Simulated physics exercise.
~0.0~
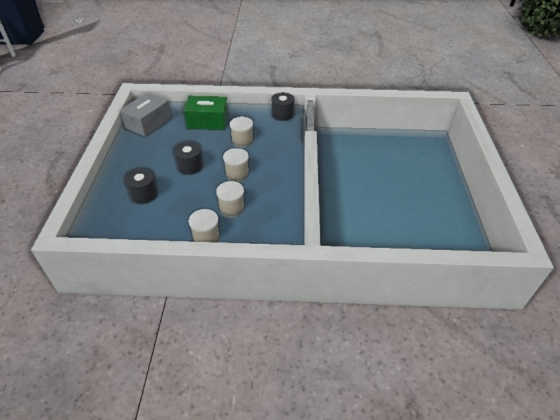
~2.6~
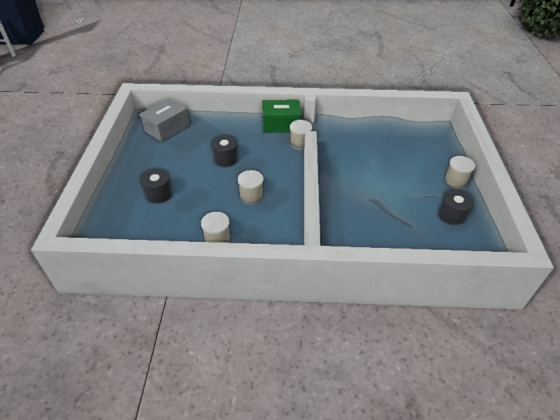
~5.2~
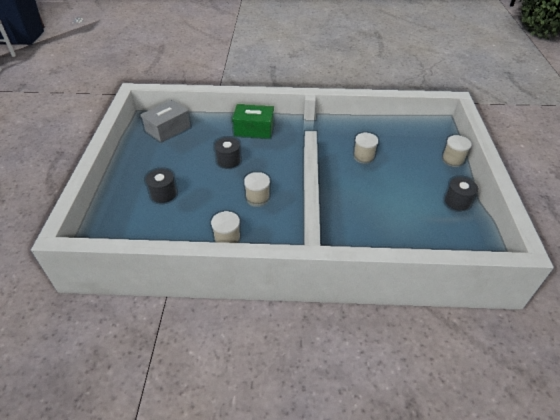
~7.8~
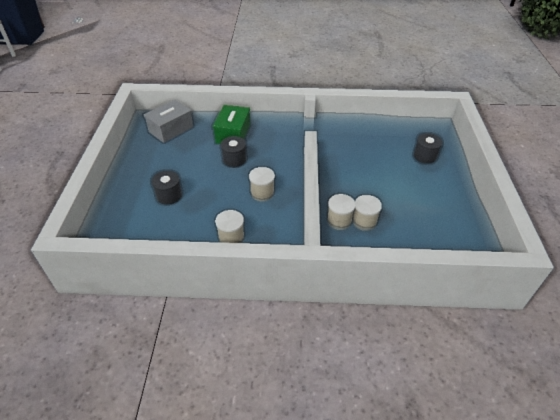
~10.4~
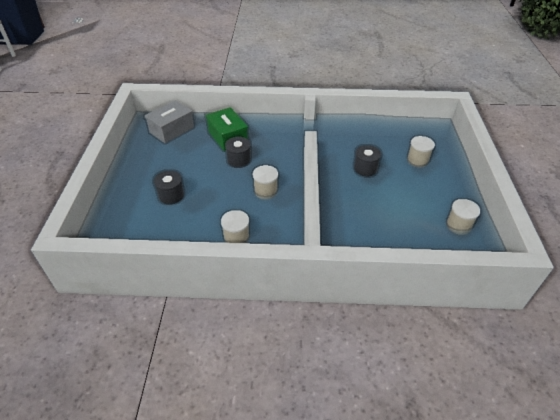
The clip opens on a pale, two-part basin, with white and dark tubs and grey and green totes floating on the left, while the right side is empty of objects. Water spreads through the far gap in the divider, carrying a white tub and a dark one to the right side, as another white tub and the green tote near the opening. That white tub passes through, but the tote drifts back left. The three tubs circle on the right, the white pair meeting near the divider before separating. Finally, the green tote rests near the grey one, still left of the divider.
